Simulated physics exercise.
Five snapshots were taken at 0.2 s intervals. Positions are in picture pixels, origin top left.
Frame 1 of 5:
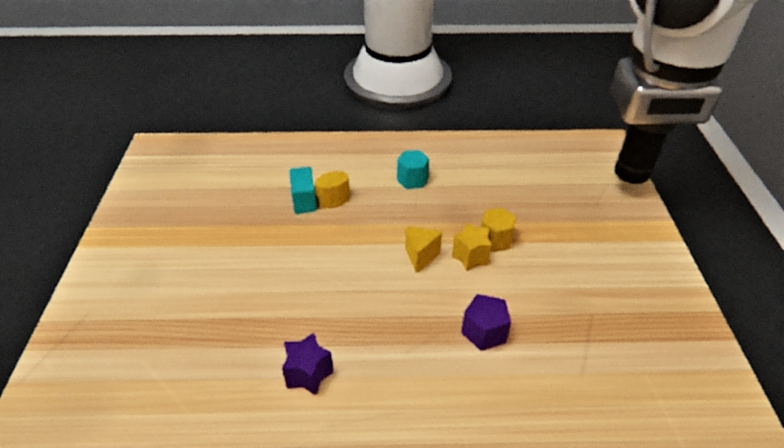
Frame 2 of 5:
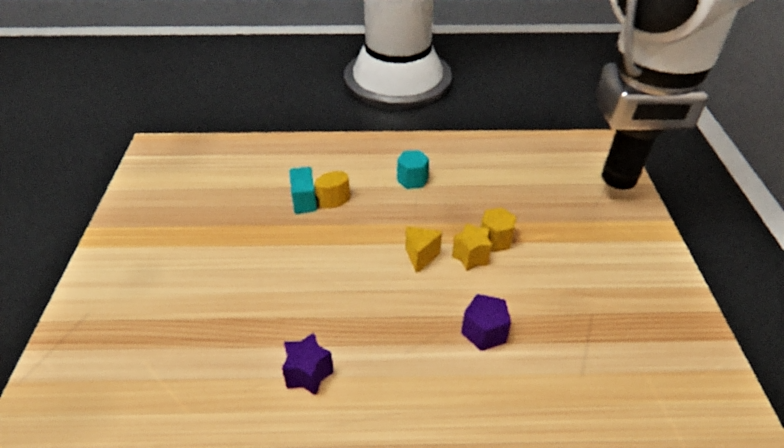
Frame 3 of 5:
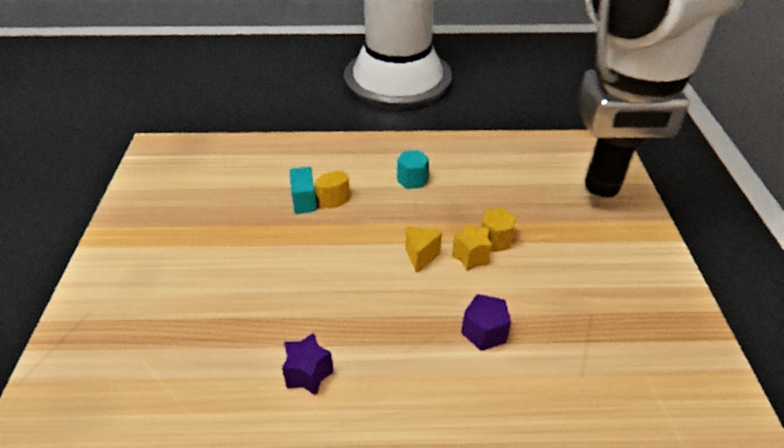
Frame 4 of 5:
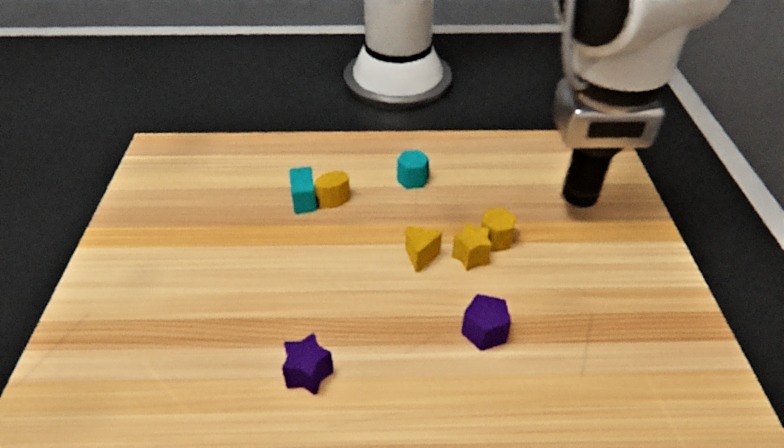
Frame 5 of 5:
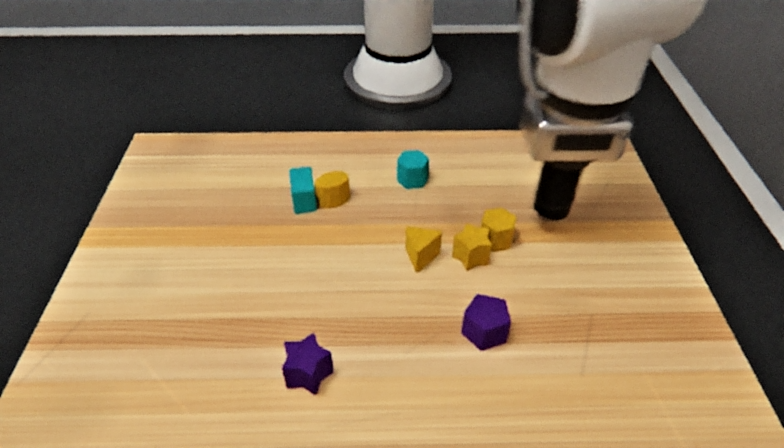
A robot arm with a black tip moved steadily left and slightly nearer over a wooden table, drawing close to some yellow blocks, while all the yellow, teal and purple blocks stayed still.
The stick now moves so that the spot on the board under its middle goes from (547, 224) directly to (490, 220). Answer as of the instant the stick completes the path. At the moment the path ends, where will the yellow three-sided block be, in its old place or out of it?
It stays.
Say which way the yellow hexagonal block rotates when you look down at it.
The block spins anticlockwise.
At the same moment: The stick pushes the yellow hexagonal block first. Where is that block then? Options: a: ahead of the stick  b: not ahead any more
My pick is b.
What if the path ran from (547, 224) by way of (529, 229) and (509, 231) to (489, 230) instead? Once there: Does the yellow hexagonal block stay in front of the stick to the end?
Yes
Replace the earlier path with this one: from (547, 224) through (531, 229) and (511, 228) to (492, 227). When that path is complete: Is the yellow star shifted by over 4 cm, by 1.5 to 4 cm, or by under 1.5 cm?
The yellow star moves 1.5-4 cm.
On the path given first. Halfway along, stick (521, 207); nothing pushed yet.
At the end, stick (492, 205); yellow three-sided block unmoved; yellow star (473, 239); yellow hexagonal block (490, 220), turned 35° anticlockwise.
